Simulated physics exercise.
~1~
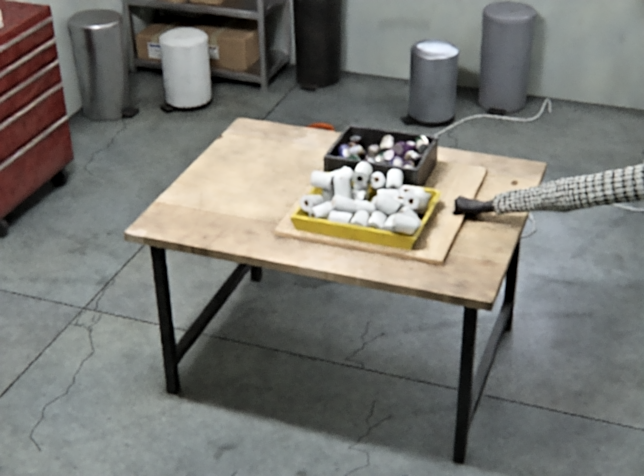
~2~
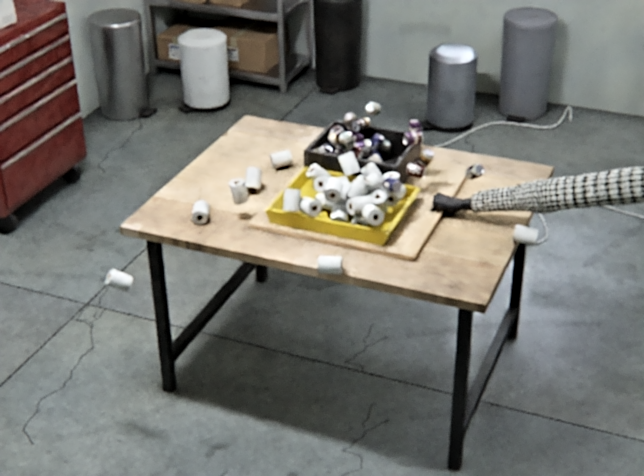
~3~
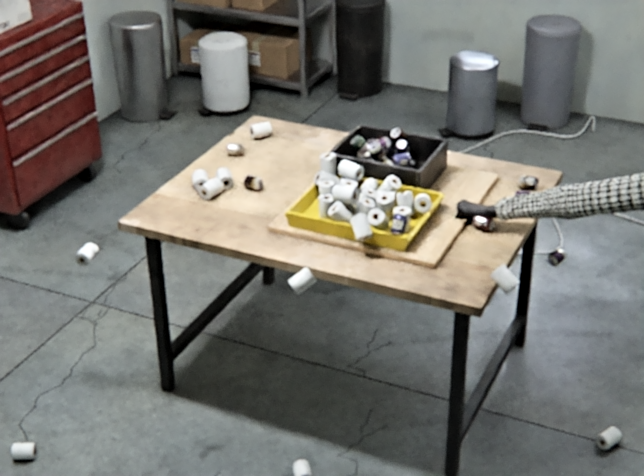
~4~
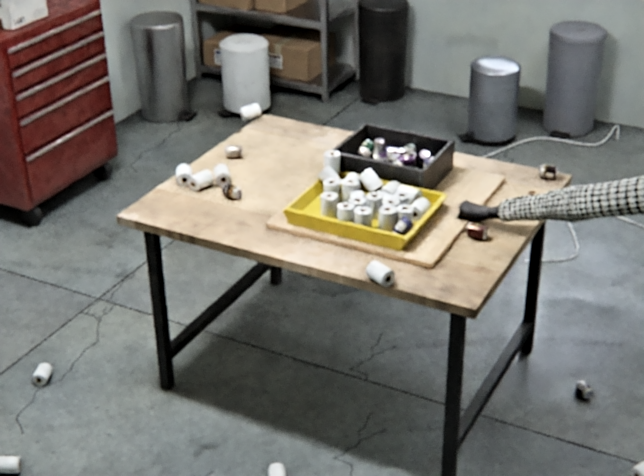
White paper rolls flew out of a yellow crate as it and a black crate of small cans jerked left, then right, on a wooden table; several rolls and cans ended up scattered across the tabletop and floor, though many stayed inside.
